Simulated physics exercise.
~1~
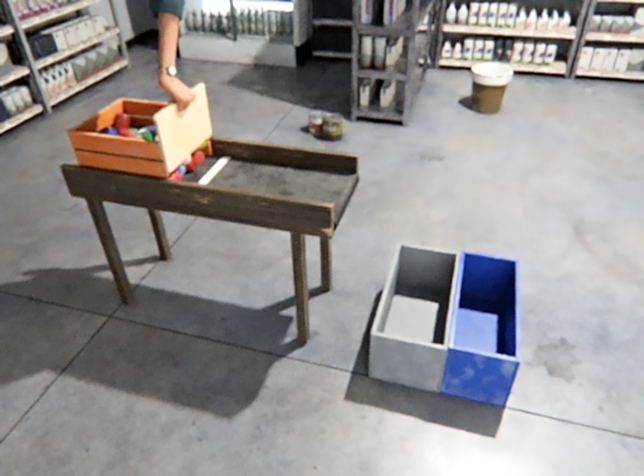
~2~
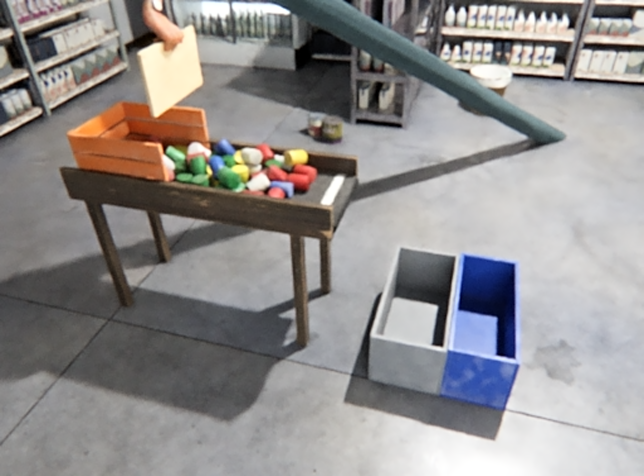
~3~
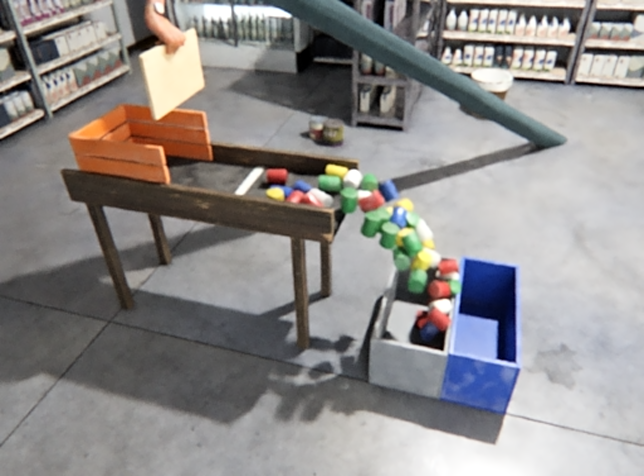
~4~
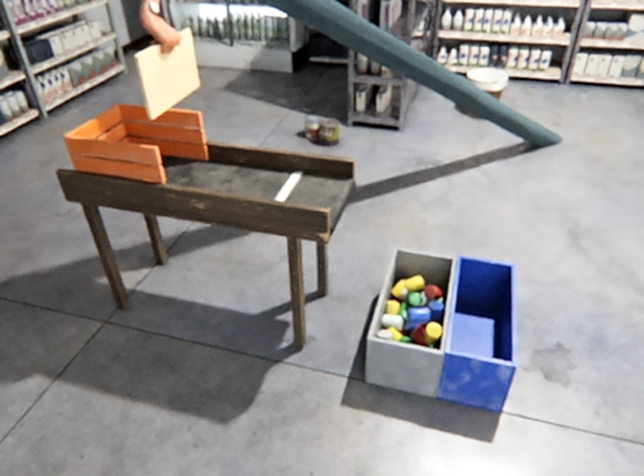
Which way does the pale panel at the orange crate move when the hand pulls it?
The pale panel moves up, and the hand then holds it above the orange crate.
The video shows a hand lifting a pale panel from an orange crate on a raised belt, and colourful jars ride to the right, spilling off the end. They drop into a grey box, where a heap remains beside a blue tote.
